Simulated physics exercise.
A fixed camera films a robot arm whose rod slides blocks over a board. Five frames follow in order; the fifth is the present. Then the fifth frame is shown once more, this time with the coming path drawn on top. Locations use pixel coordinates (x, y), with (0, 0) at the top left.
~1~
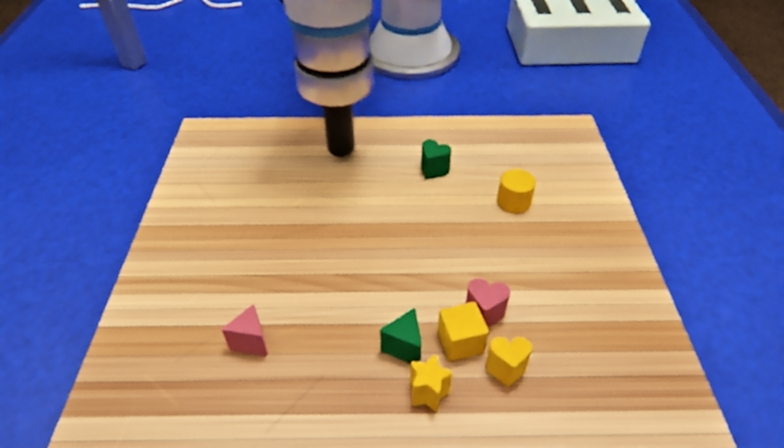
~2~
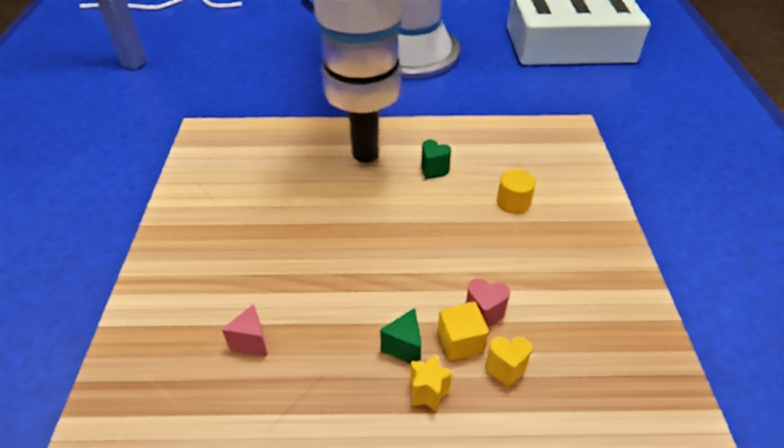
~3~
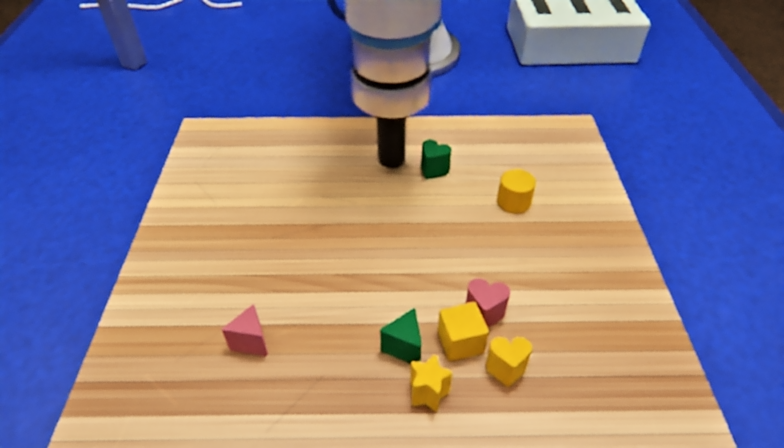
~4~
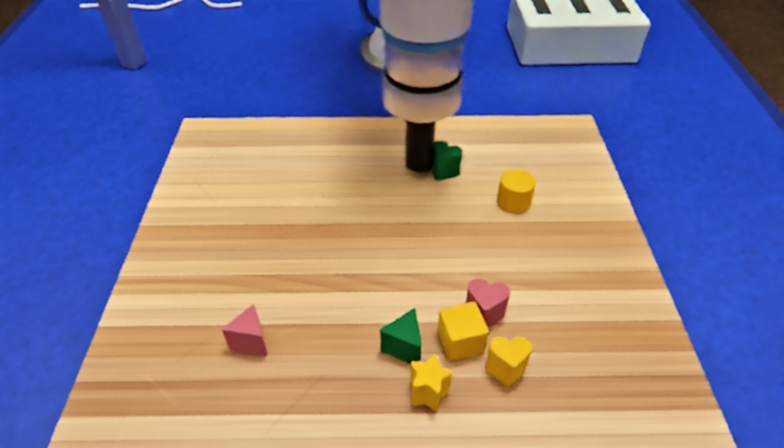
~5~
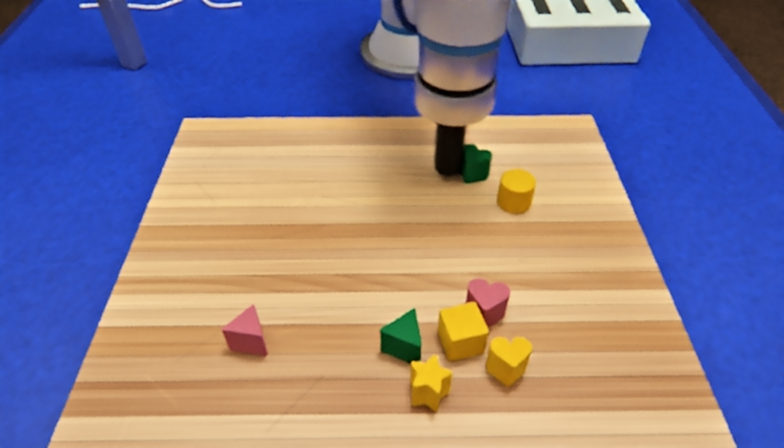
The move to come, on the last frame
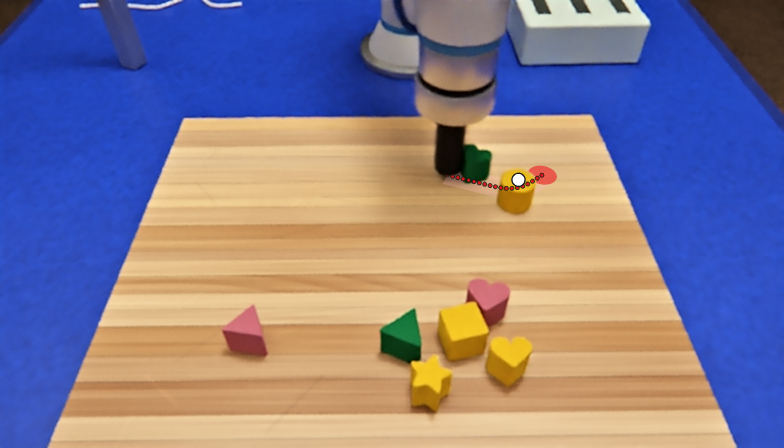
A light wooden board lies on a bright blue surface, seen from above at an angle by a still camera. A green heart and yellow cylinder sit at the upper right, a pink triangular block at the lower left, and green, yellow and pink blocks cluster lower down. A robotic arm's black rod slides rightward, meets the green heart and pushes it closer to the cylinder.
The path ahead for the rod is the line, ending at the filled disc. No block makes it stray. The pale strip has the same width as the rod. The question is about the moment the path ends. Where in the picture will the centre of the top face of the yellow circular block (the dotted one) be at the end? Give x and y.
Put as a pixel place, it's (535, 187).
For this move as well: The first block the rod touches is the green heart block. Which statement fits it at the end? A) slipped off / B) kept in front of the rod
The one that fits is B, kept in front of the rod.
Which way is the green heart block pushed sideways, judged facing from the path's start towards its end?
The shift goes left.
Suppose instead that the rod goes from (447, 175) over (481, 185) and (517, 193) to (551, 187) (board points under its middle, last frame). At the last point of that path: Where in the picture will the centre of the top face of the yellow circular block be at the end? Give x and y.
I'd expect the centre of its top face to be at (548, 192).
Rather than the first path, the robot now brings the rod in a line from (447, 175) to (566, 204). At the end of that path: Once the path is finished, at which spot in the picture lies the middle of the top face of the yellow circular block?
Its top middle is near (548, 199).
Drawn move, from (447, 175) via (481, 183) and (516, 188), ending at (542, 175); the dot is on the yellow circular block.
The first path, step by step. One third of the way, rod (483, 177); green heart block (512, 158), turned 20° anticlockwise.
Two thirds of the way, rod (519, 181); green heart block (542, 155), turned 40° anticlockwise; yellow circular block (535, 187).
At the end, rod (544, 168); green heart block (570, 146), turned 15° anticlockwise; yellow circular block (535, 187).
